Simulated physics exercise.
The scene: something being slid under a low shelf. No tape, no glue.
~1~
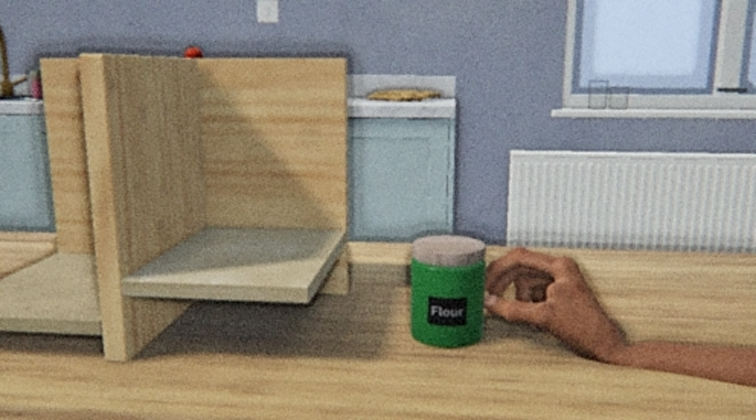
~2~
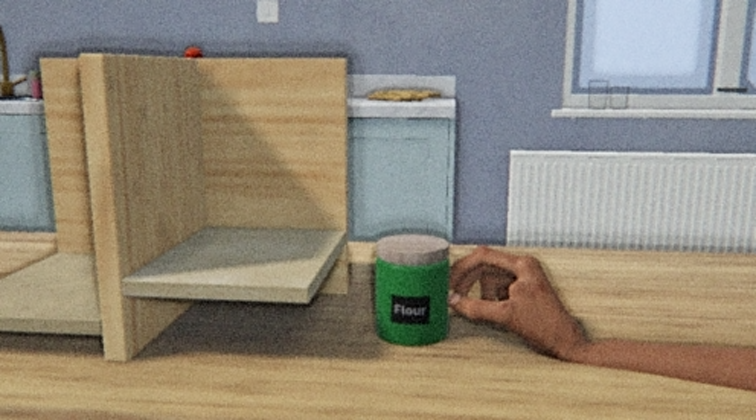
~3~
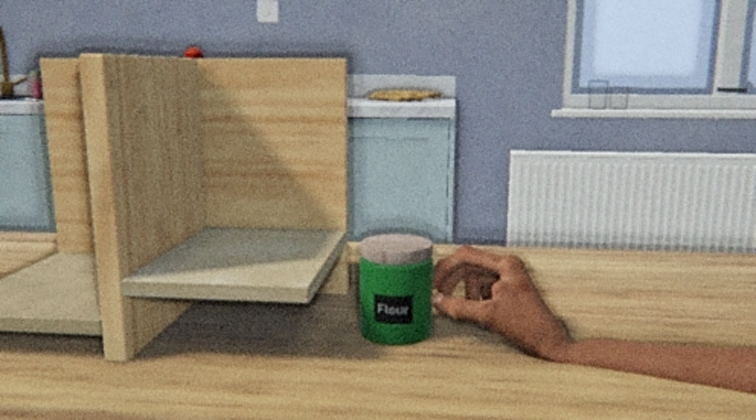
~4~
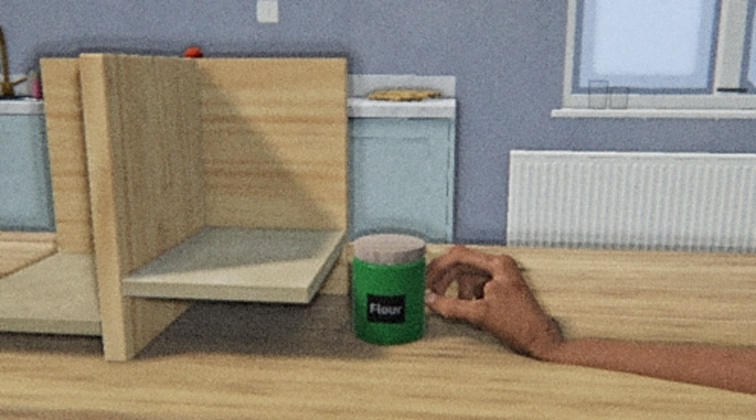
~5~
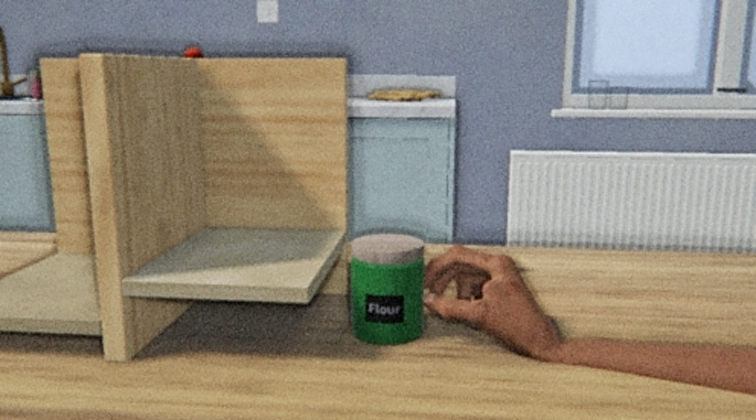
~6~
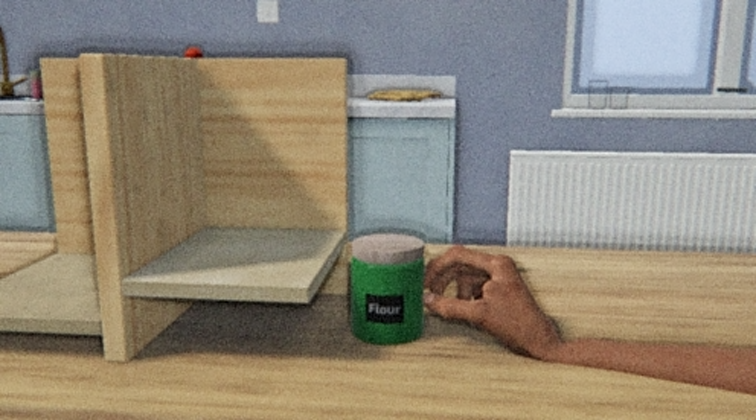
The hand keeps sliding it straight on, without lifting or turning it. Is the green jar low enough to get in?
Outcome: The green jar is too tall.
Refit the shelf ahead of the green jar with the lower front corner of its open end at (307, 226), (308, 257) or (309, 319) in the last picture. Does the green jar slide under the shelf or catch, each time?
One after another: It gets in; fits; stops at the shelf.
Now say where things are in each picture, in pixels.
In the first frame, hand sliding it forward; green jar (448, 290); shelf (159, 193).
In the second frame, hand sliding it forward; green jar (412, 288); shelf (159, 193).
In the third frame, hand sliding it forward; green jar (396, 288); shelf (159, 193).
In the fourth frame, hand sliding it forward; green jar (389, 288); shelf (159, 193).
In the fifth frame, hand sliding it forward; green jar (388, 288); shelf (159, 193).
In the sixth frame, hand sliding it forward; green jar (388, 288); shelf (159, 193).
Then, 0.22 s on from there, green jar sliding up to the opening near (374, 288).
In the end, the green jar stops at the shelf, near (366, 287).
